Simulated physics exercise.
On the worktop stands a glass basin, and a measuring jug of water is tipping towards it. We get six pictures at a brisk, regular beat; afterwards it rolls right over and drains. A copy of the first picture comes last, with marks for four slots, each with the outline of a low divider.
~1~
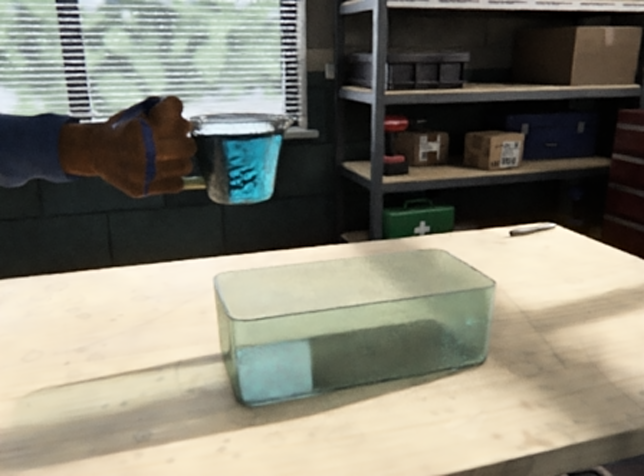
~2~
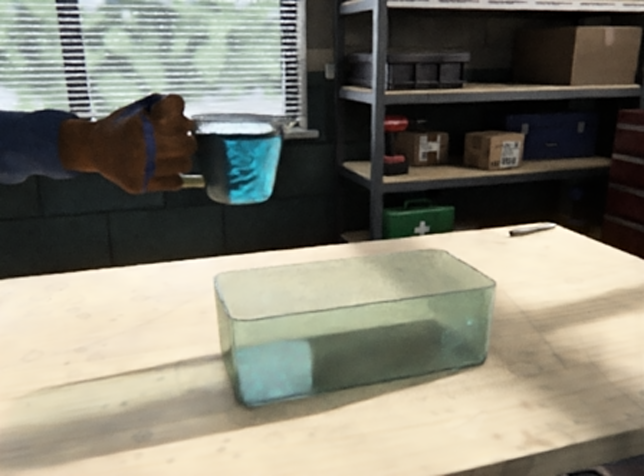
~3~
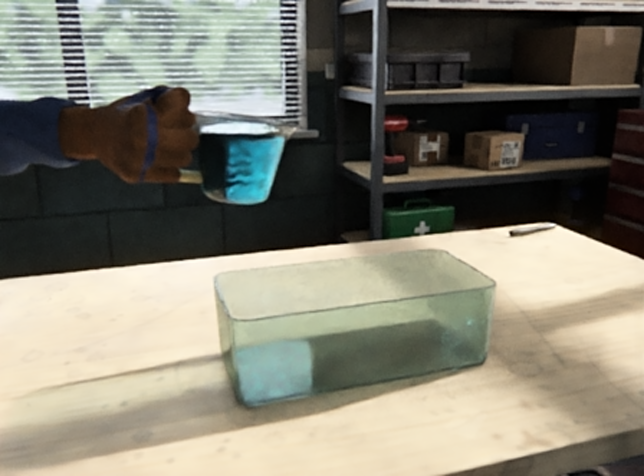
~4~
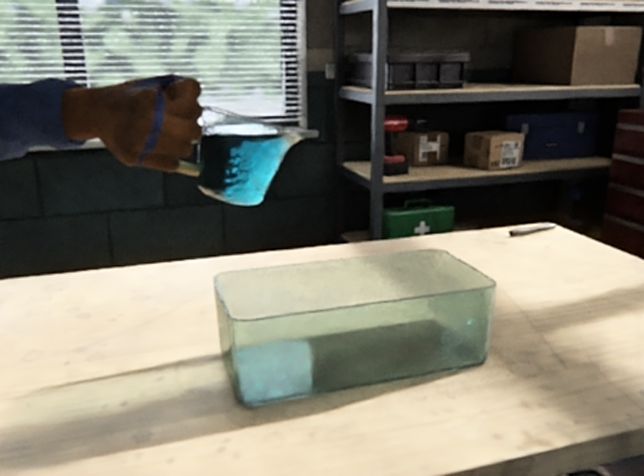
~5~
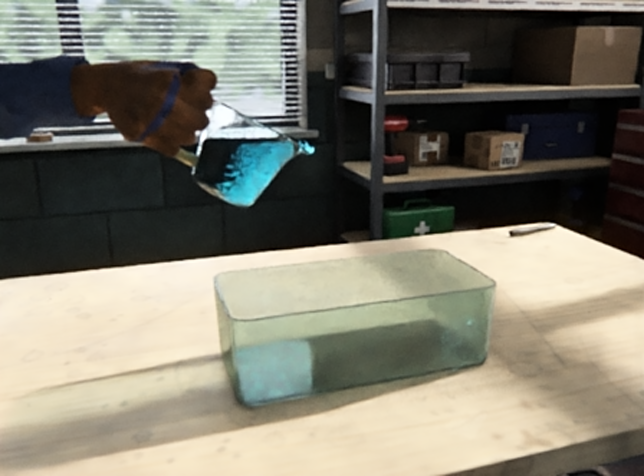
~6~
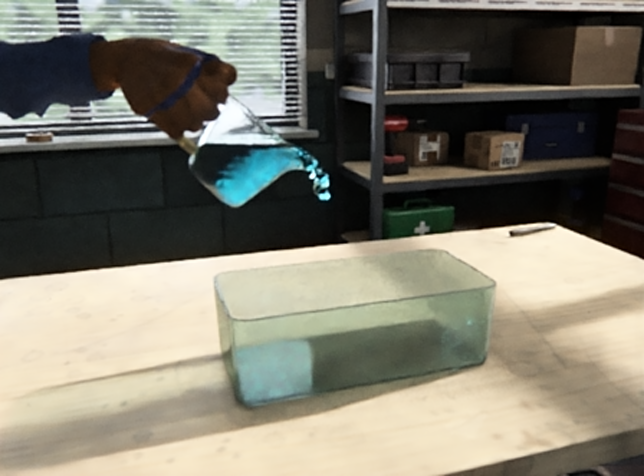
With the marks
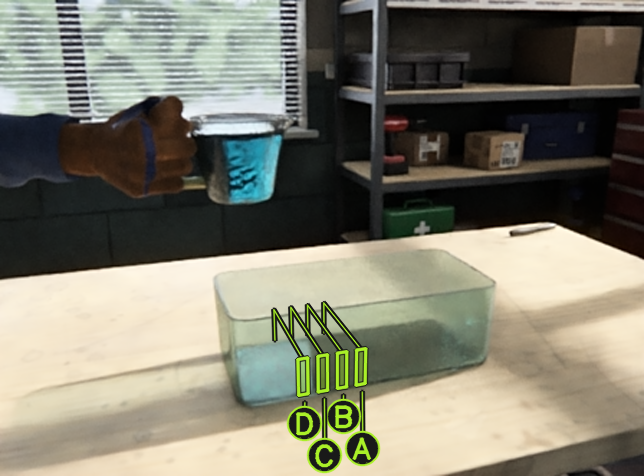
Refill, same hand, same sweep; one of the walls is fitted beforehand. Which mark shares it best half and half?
A is best.
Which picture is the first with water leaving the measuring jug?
Picture 5.
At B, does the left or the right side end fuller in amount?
More ends on the right.
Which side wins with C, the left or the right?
The right one.
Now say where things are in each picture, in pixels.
In the first frame, upright, lip at (296, 118); basin from (235, 404) to (485, 360); nothing has left yet.
In the second frame, tipped about 2°, lip at (297, 120); nothing has left yet.
In the third frame, tipped about 8°, lip at (300, 126); nothing has left yet.
In the fourth frame, tipped about 17°, lip at (304, 137); nothing has left yet.
In the fifth frame, tipped about 30°, lip at (306, 151); water is over the lip, down to (306, 151).
In the sixth frame, tipped about 44°, lip at (304, 168); water is over the lip, down to (323, 195).
In lime, A at (362, 391); B at (343, 395); C at (324, 398); D at (304, 402).
Choosing A, about 49 % ends left of the wall and 48 % right of it; 3 % is lost outside.
Choosing B, about 20 % ends left of the wall and 78 % right of it.
Choosing C, about 8 % ends left of the wall and 90 % right of it.
Choosing D, about 4 % ends left of the wall and 94 % right of it.
